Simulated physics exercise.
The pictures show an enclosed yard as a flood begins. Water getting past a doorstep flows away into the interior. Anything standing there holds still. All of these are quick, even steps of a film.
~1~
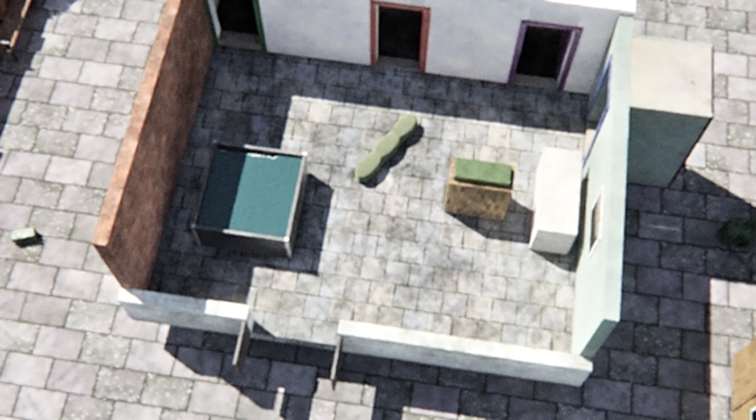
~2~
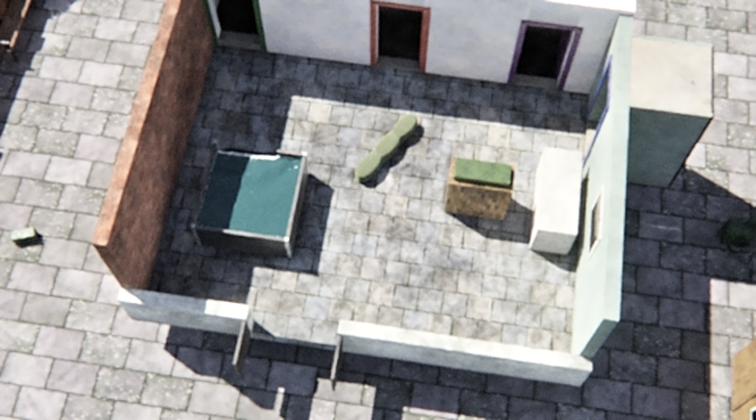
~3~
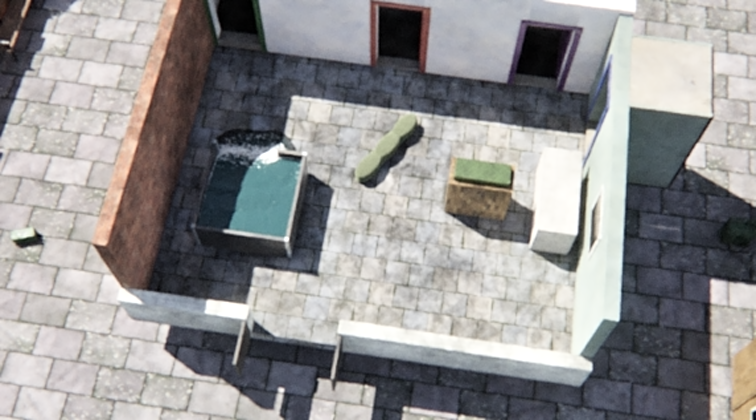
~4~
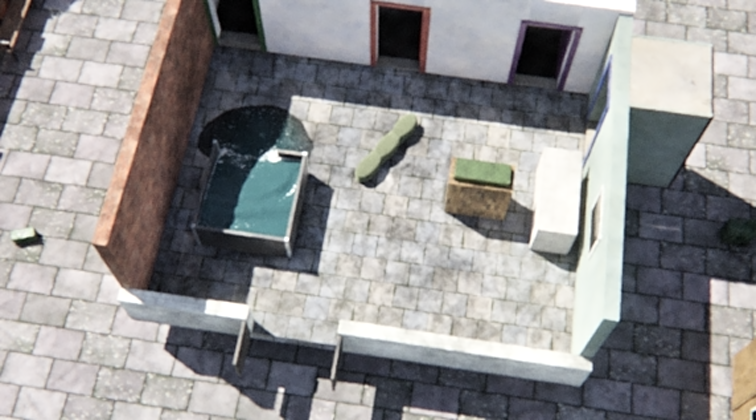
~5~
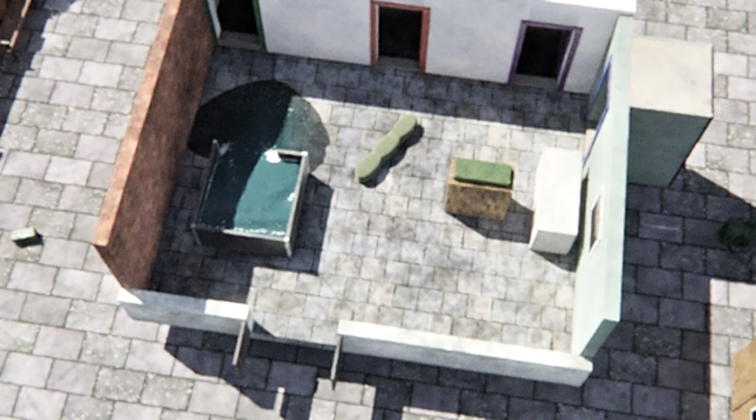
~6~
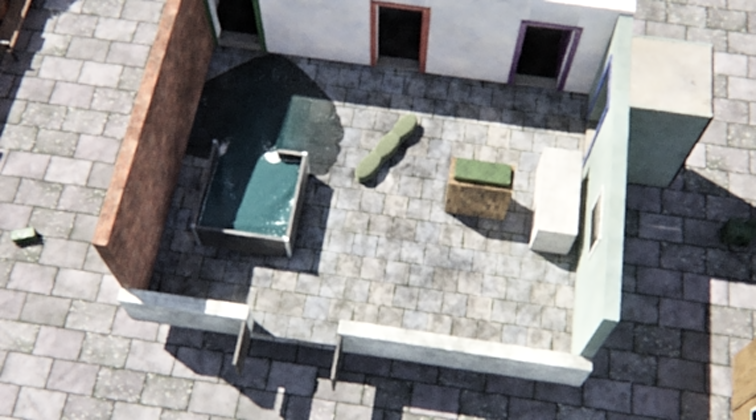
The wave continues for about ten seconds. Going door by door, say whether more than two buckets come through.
I expect the green door to let through too much. I expect the red door to let through too much. I expect the purple door to let through too much. I expect the blue door to let through an acceptable amount.
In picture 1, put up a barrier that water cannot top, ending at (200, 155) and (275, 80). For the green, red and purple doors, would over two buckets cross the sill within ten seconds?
Log - green: Below the line; red: Above the line; purple: Above the line.
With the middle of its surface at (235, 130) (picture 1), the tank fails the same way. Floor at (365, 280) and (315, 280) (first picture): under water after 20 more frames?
Unflooded, then unflooded.
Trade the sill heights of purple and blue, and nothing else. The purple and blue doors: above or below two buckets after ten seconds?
As I see it, purple doesn't reach it while blue overshoots.
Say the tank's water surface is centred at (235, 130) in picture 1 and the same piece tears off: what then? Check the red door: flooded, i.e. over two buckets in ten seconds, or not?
My reading: The red one is under.
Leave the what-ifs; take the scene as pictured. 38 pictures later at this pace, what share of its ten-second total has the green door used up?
Estimated share: About 100 %.
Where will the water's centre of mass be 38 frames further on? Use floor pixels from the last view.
Somewhere near (335, 140).
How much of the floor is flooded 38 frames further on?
I'd say 55 per cent.
A moment on, water covers 20 % of the floor; the green door under two buckets in, the red door not reached, the purple door not reached, the blue door not reached.
Next, water covers 20 % of the floor; the green door far over two buckets in, the red door under two buckets in, the purple door not reached, the blue door not reached.
Then, water covers 35 % of the floor; the green door far over two buckets in, the red door under two buckets in, the purple door wet at the sill, nothing in, the blue door not reached.
Later, water covers 55 % of the floor; the green door far over two buckets in, the red door over two buckets in, the purple door wet at the sill, nothing in, the blue door wet at the sill, nothing in.
In the end, water covers 80 % of the floor; the green door far over two buckets in, the red door over two buckets in, the purple door over two buckets in, the blue door wet at the sill, nothing in.
